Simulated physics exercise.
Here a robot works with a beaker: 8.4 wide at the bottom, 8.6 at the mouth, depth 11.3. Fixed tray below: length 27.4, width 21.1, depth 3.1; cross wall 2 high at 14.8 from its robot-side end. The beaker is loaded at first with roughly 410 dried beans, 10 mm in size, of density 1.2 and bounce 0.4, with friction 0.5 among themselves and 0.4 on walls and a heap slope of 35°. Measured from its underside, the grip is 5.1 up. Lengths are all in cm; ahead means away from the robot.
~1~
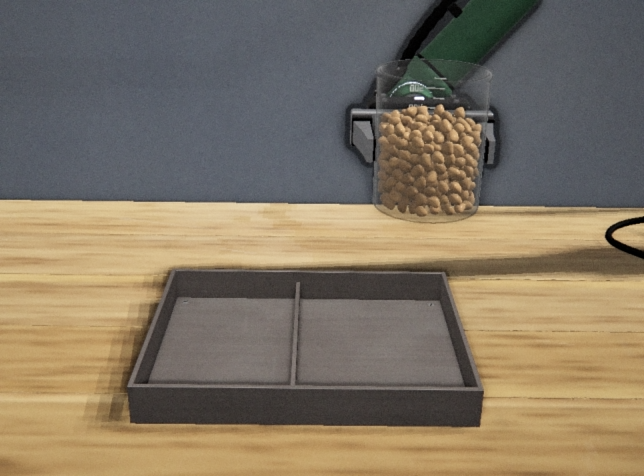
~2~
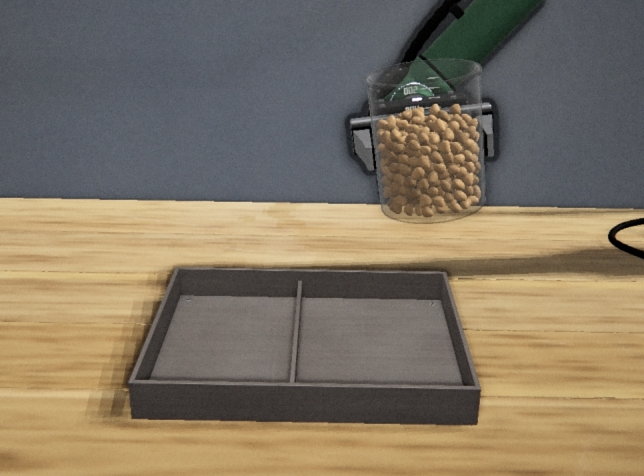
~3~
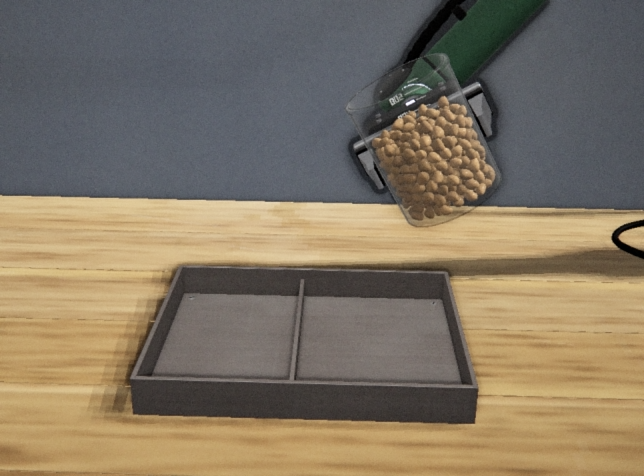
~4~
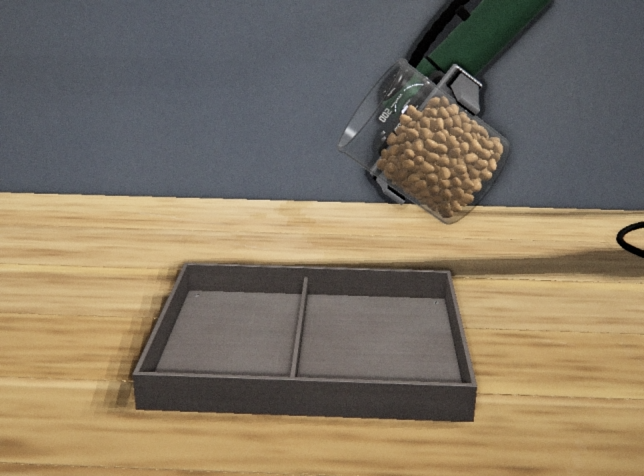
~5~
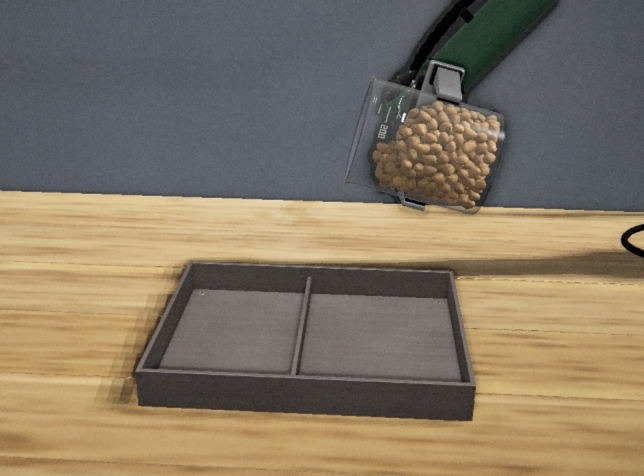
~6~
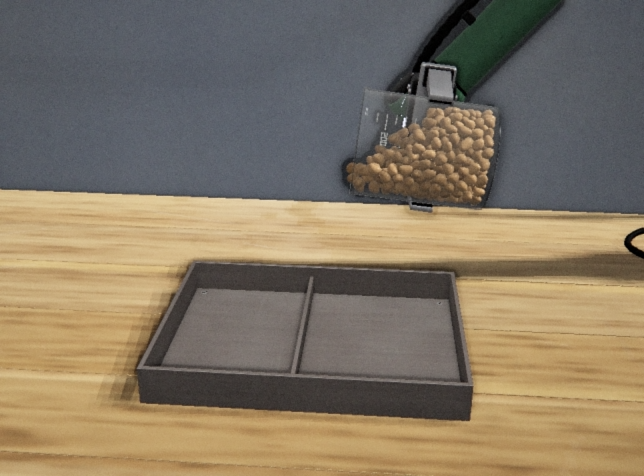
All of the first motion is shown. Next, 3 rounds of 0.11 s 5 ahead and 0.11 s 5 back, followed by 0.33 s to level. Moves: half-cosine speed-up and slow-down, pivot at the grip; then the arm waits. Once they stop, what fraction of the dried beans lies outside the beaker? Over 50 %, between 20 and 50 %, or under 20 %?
Over 50 %.
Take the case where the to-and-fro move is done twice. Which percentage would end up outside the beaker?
I'd expect something close to 70 per cent.
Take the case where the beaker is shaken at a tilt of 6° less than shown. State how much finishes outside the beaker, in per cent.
Close to 65 in a hundred, I'd say.
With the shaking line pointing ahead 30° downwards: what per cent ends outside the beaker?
I'd say close to 50 per cent.
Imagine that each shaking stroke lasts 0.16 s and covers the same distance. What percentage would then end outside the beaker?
Estimate: Near 55 per cent.
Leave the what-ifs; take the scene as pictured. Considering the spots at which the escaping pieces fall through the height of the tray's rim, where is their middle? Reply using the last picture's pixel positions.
Estimated centre around (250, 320) in pixels.
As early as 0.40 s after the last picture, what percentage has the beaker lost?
I'd put it at some 50 per cent at that point.
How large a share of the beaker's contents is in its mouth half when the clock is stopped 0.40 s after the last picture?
Something near 85 per cent is there.
Then, 0.40 s after the last picture, tilted 84° forward, highest piece 20 above the table; 198 in the beaker, 165 in the far-side part, 16 in the robot-side part, 33 in flight or on a rim.
Then, 0.79 s after the last picture, tilted 55° forward, highest piece 21 above the table; 256 in the far-side part, 84 in the beaker, 57 in the robot-side part, 10 on the table or floor, 5 in flight or on a rim.
Then, 1.19 s after the last picture, level, highest piece 19 above the table; 261 in the far-side part, 84 in the beaker, 57 in the robot-side part, 10 on the table or floor.
Then, 2.24 s after the last picture, level, highest piece 19 above the table; 261 in the far-side part, 84 in the beaker, 57 in the robot-side part, 10 on the table or floor.
Final count, 261 in the far-side part, 84 in the beaker, 57 in the robot-side part, 10 on the table or floor. That is 80 % outside the beaker.
